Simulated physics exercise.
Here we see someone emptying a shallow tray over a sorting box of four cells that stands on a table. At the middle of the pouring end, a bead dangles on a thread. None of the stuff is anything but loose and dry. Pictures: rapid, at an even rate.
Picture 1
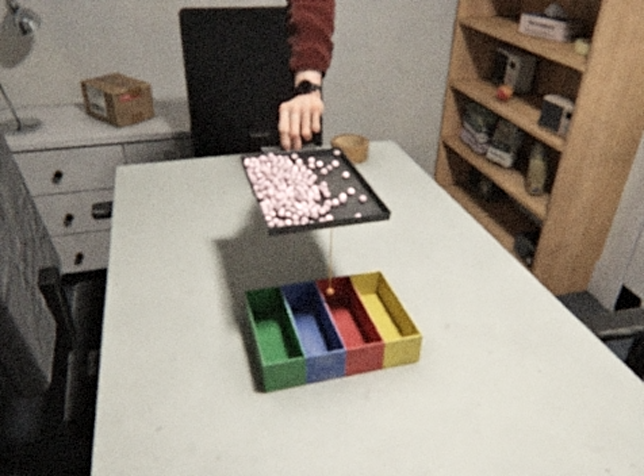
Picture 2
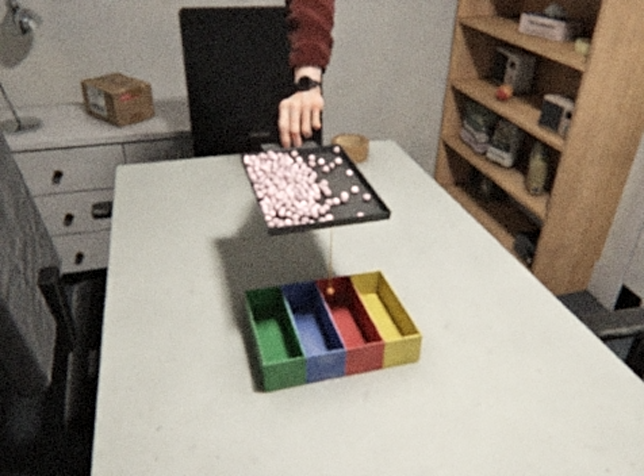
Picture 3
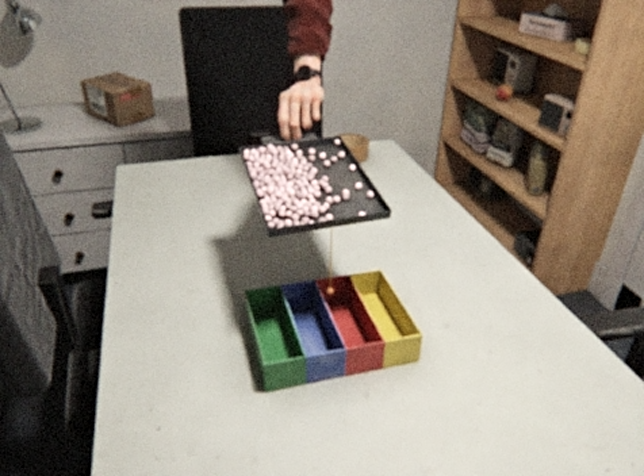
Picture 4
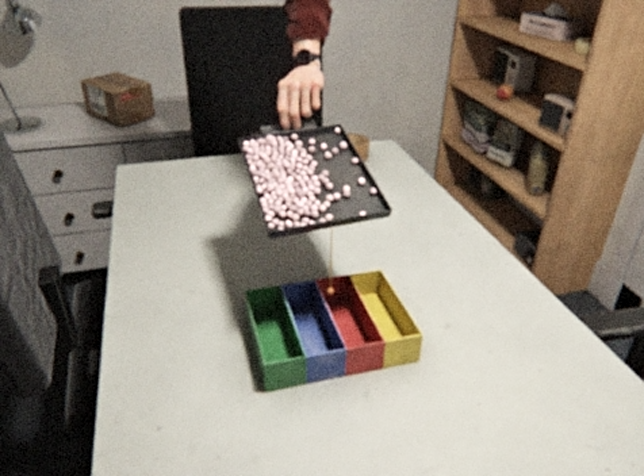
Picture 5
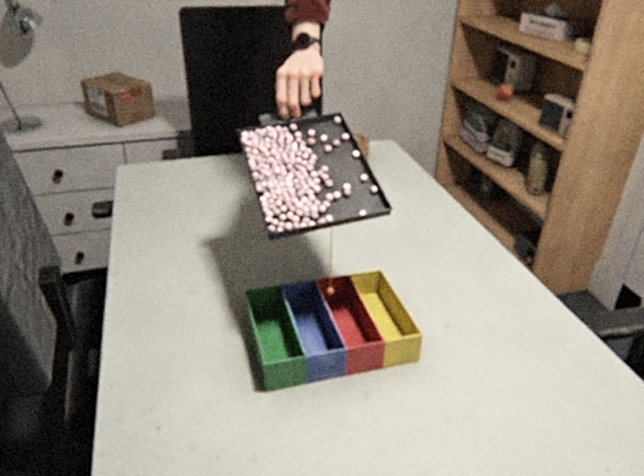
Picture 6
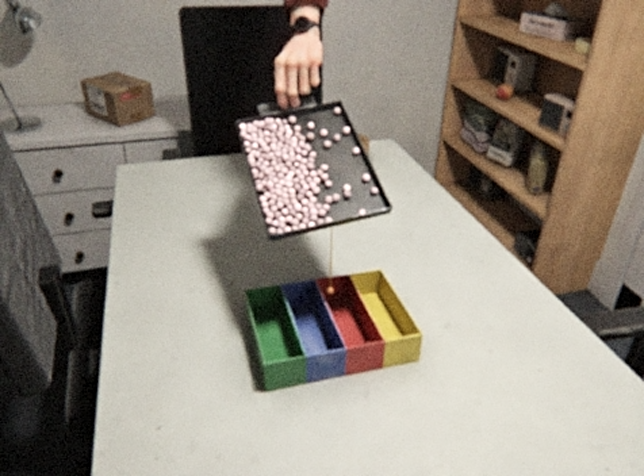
Tray of small pale pink beads tilting gradually above a four-coloured sorting box as a hand raises its far end.
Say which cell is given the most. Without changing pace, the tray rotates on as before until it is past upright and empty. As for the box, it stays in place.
The green cell is given the most.
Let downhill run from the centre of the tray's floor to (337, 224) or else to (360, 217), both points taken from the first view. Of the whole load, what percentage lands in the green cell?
Roughly 10 percent, then 0 percent.
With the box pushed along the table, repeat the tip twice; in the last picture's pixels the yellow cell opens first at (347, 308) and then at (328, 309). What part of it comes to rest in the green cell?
First 10 per cent, second 0 per cent.
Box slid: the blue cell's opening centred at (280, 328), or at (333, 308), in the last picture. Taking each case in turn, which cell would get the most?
So the first one goes to blue and the second to the cell in green.
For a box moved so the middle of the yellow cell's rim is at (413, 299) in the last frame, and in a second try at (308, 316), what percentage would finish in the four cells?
You'd get 40 per cent first and 90 per cent second.
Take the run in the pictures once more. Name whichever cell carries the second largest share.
In second place: The blue one.
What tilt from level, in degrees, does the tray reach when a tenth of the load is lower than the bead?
At some 70 degrees.
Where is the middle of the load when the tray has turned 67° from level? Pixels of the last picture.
Roughly at (292, 217).
Just after the last frame, tray tipped steeply; the larger part on the tray; just a few in the green cell; roughly a quarter falling or outside the box.
A moment on, tray tipped past a quarter turn; just a few on the tray; roughly half in the green cell; roughly a quarter in the blue cell; just a few in the red cell; just a few in the yellow cell; roughly a quarter falling or outside the box.
Further on, tray tipped past a quarter turn; roughly half in the green cell; roughly a third in the blue cell; just a few in the red cell; just a few in the yellow cell; about a tenth falling or outside the box.
When it is over, tray tipped past a quarter turn; roughly half in the green cell; roughly a third in the blue cell; just a few in the red cell; just a few in the yellow cell; about a tenth outside the box.
